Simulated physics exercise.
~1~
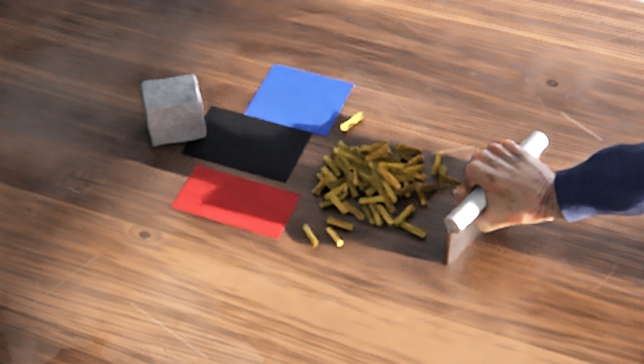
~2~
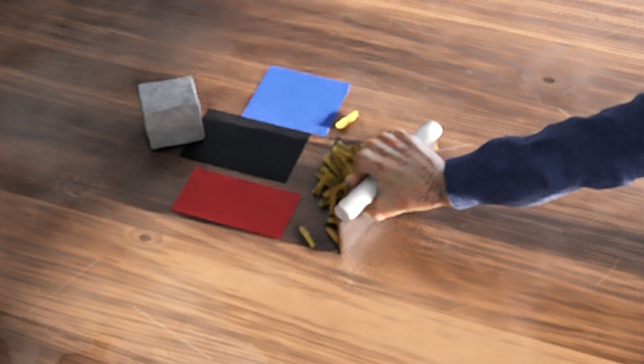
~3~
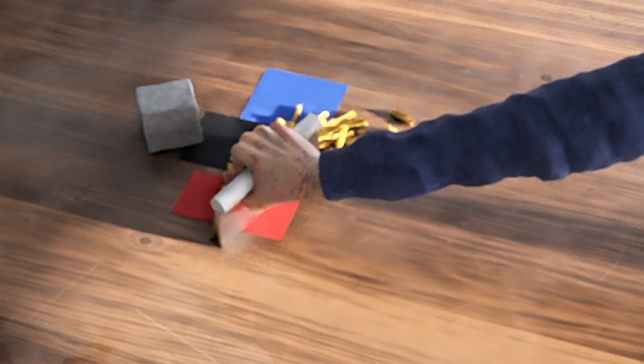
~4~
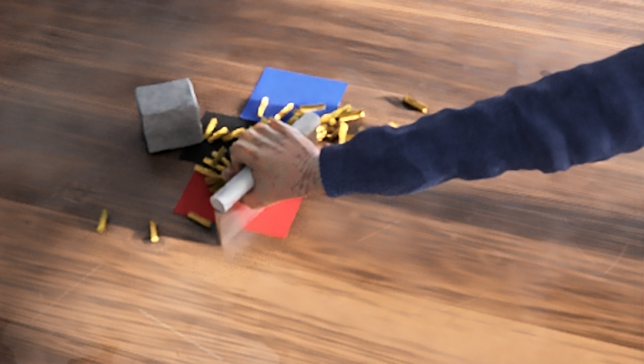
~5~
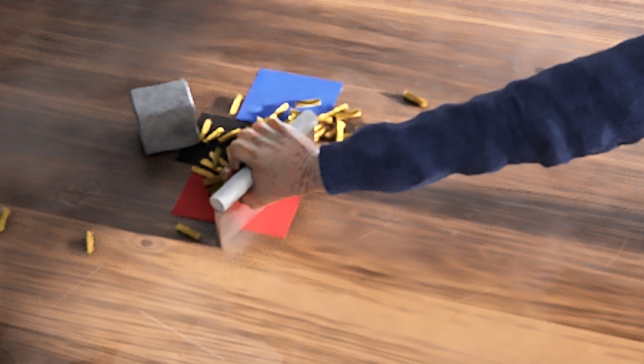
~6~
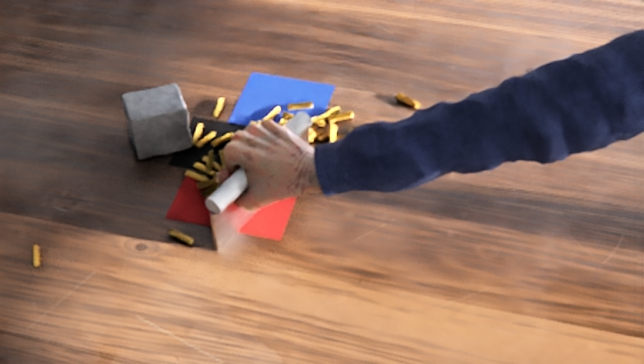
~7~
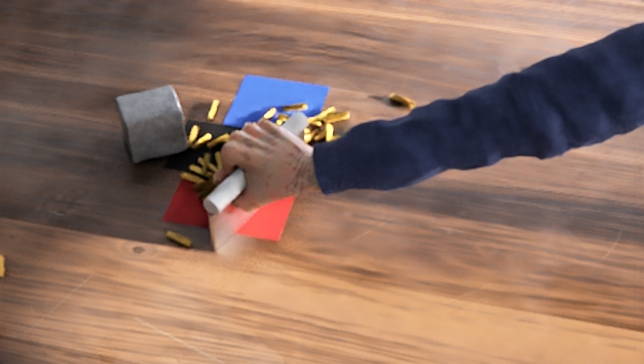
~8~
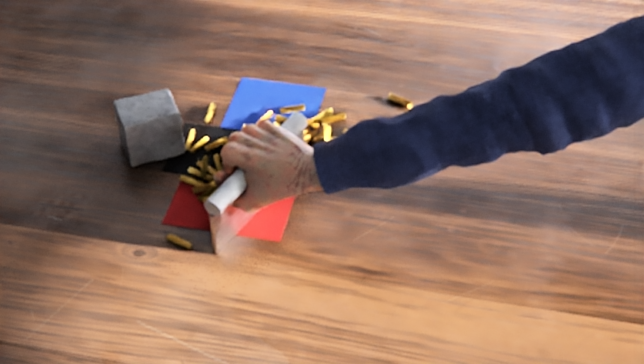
A hand in a dark blue sleeve grips a scraper with a pale, rounded handle and sweeps a heap of small yellow pieces leftwards across a wooden surface, seen from above at an angle. Ahead lie a blue mat at the back, a black one in the middle and a red one in front, with a grey block at the left. The scraper stops over the mats, and the pieces scatter. A few slide left past the block and out of view. The rest settle around the still hand, many on the black mat, with one lying apart behind the blade.
